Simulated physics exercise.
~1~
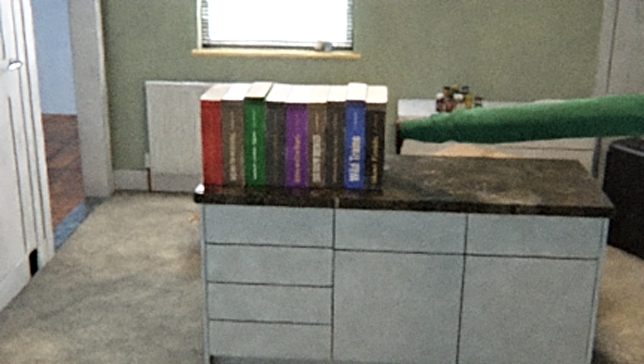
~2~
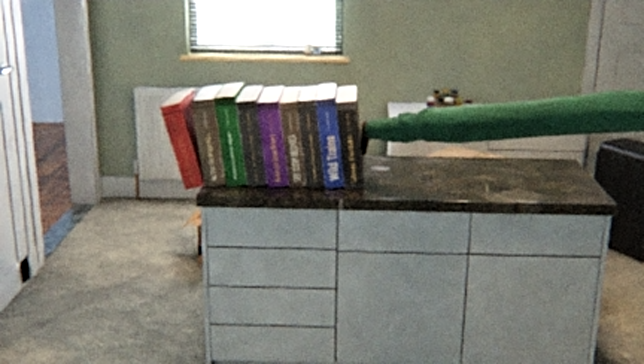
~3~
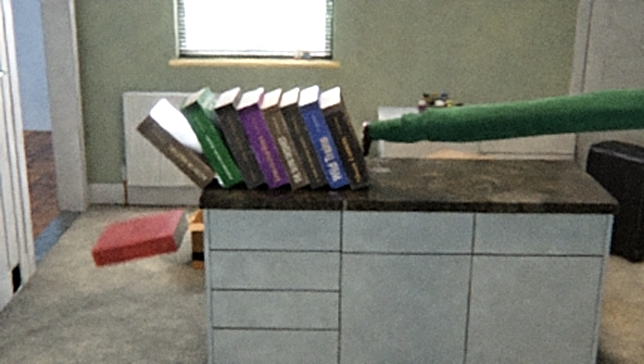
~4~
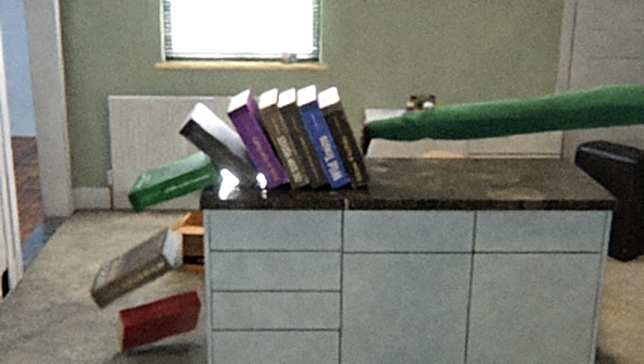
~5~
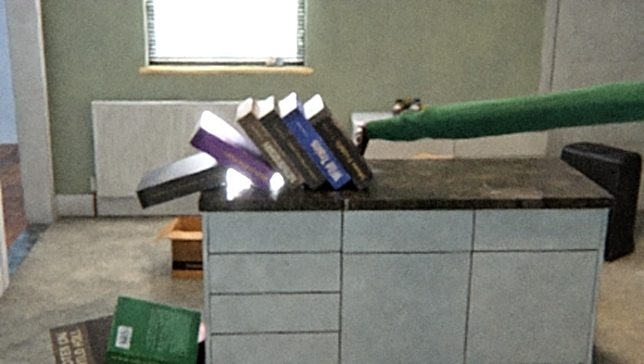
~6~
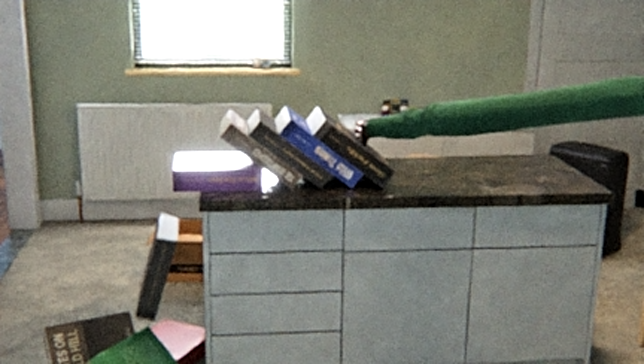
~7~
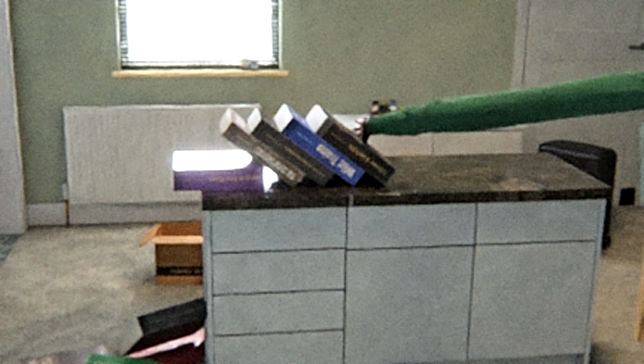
Green-sleeved arm pushing a row of books left along a worktop, several dropping off the edge, purple one left lying overhanging, others leaning.
